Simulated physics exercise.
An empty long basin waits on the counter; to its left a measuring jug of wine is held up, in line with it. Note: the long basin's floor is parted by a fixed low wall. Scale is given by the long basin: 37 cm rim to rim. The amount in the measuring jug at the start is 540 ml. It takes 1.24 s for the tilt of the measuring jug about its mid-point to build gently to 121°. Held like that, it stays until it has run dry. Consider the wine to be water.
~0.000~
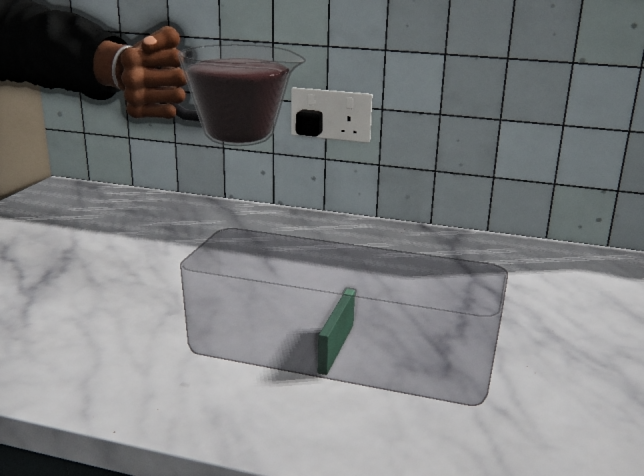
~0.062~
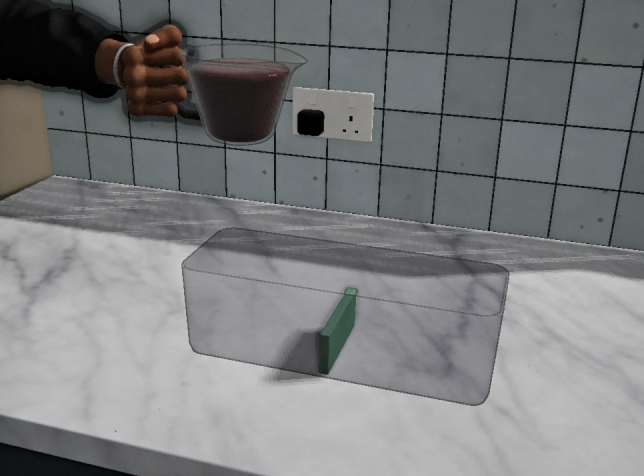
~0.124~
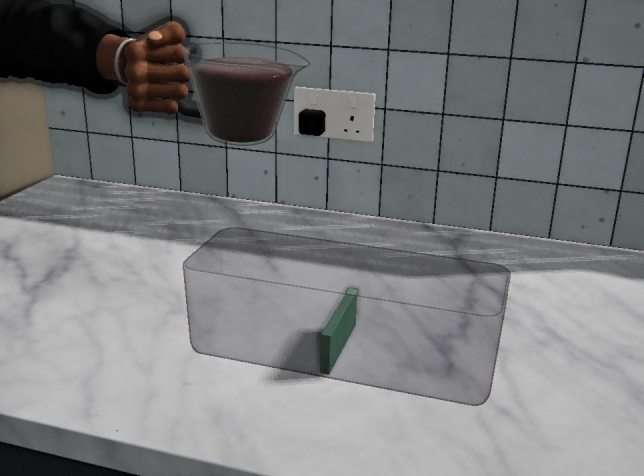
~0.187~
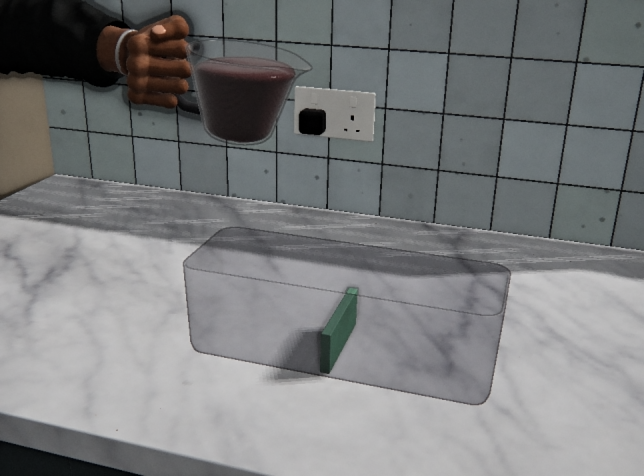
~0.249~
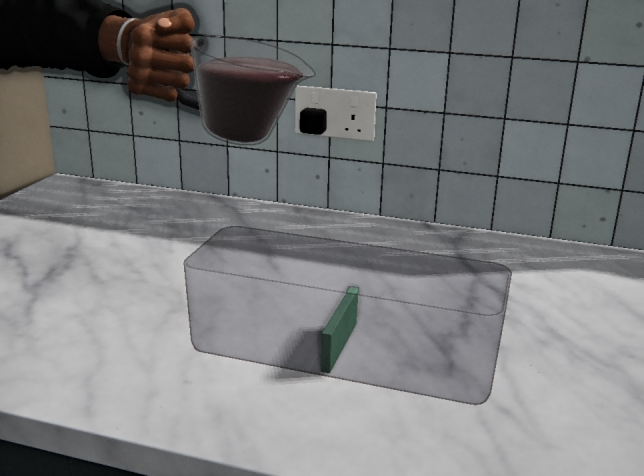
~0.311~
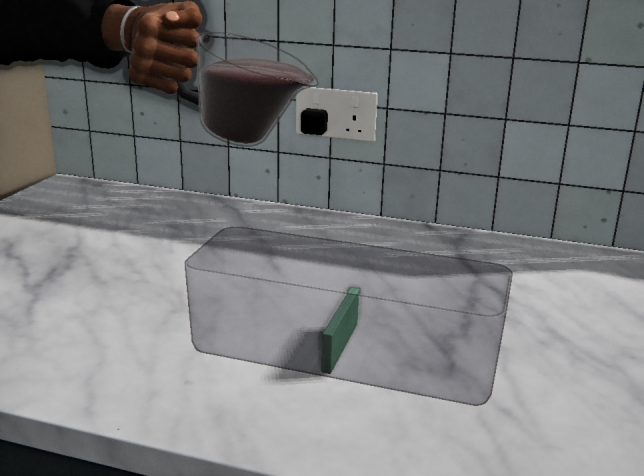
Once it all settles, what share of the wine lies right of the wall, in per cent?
71 %.
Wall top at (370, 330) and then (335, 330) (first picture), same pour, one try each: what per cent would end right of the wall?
I'd say 30 percent on the first go, 70 percent on the next.
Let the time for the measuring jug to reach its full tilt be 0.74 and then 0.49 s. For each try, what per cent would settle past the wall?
Roughly 50 per cent the first time and 40 per cent the second.
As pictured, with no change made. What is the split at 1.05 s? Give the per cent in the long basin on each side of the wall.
Near 24 on the left, 70 on the right.
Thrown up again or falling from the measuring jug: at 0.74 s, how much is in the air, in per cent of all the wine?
34 %.
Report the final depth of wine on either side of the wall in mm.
Left roughly 6 mm; right roughly 16 mm.
Then, 0.74 s in, the tilt is 79° and 42 per cent is still to pour, 1 is left of the wall and 24 right of it.
Then, 1.05 s in, the tilt is 114° and 1 per cent is still to pour, 24 is left of the wall and 70 right of it.
Then, 1.38 s in, the tilt is 121° and 0 per cent is still to pour, 27 is left of the wall and 71 right of it.
Then, 1.74 s in, the tilt is 121° and 0 per cent is still to pour, 28 is left of the wall and 71 right of it.
Finally, 28 per cent lies left of the wall, 71 right of it and 2 outside.
